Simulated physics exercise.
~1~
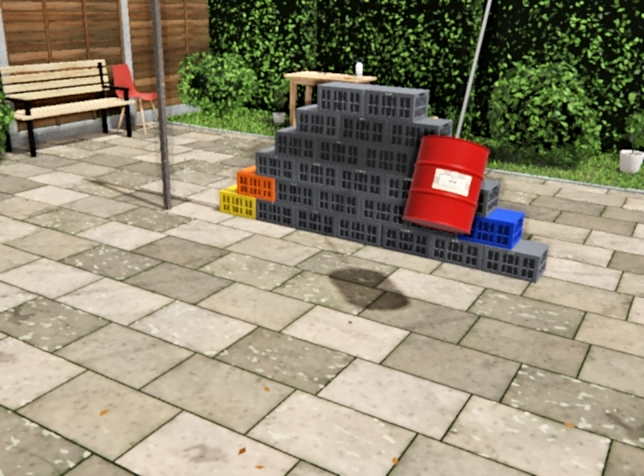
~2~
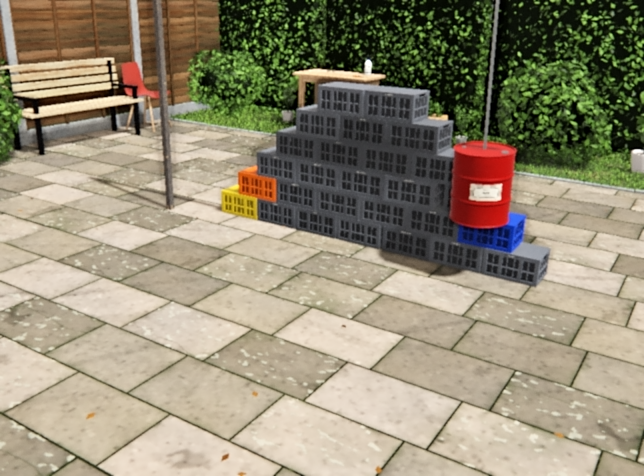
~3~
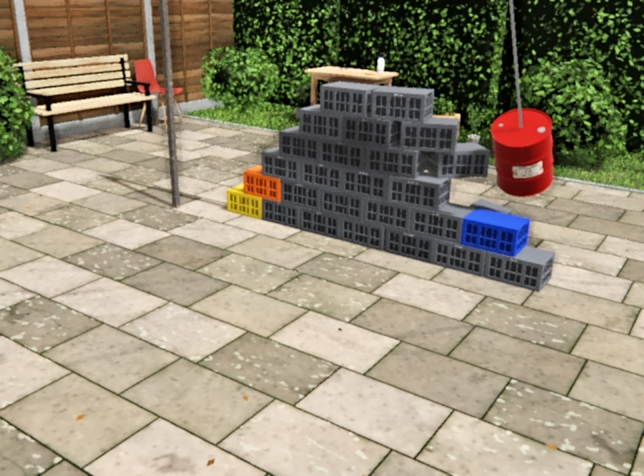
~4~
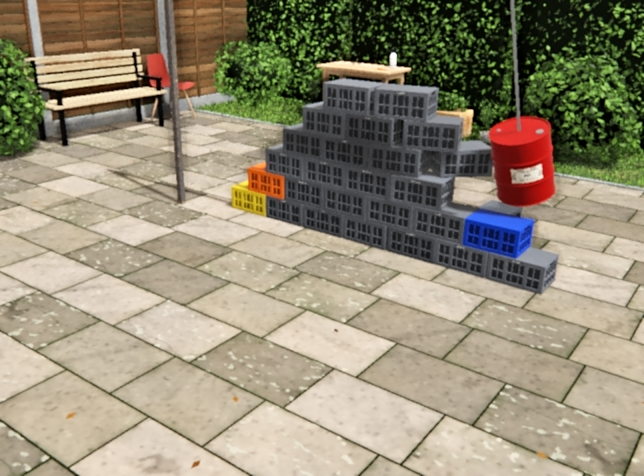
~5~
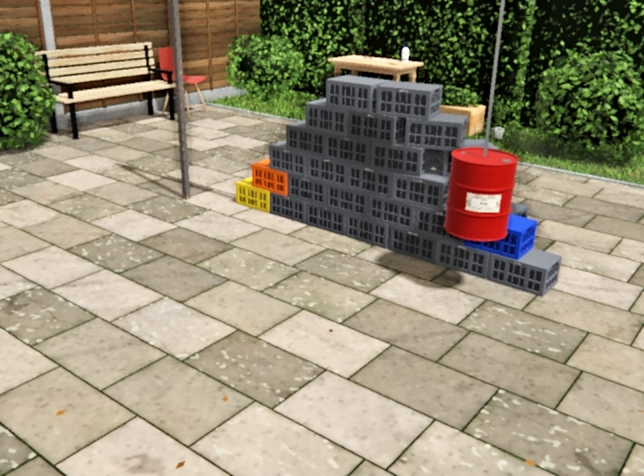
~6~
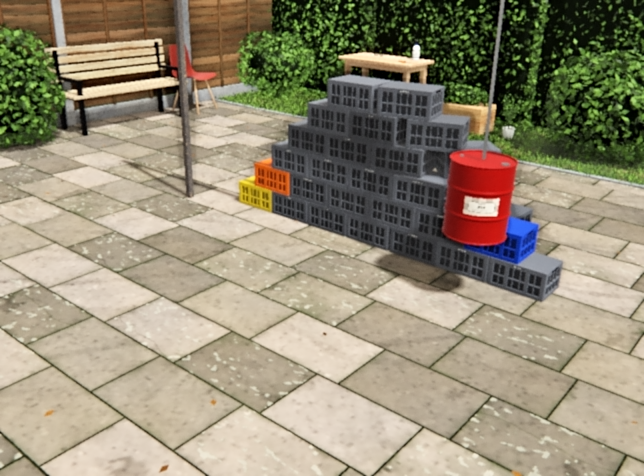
The clip shows a red drum hanging on a line beside a stepped wall of mostly grey crates on a patio, swinging right and back, shifting some crates at the wall's right side. The blue, orange and yellow crates stay put, and the drum ends hanging in front of the largely intact wall.
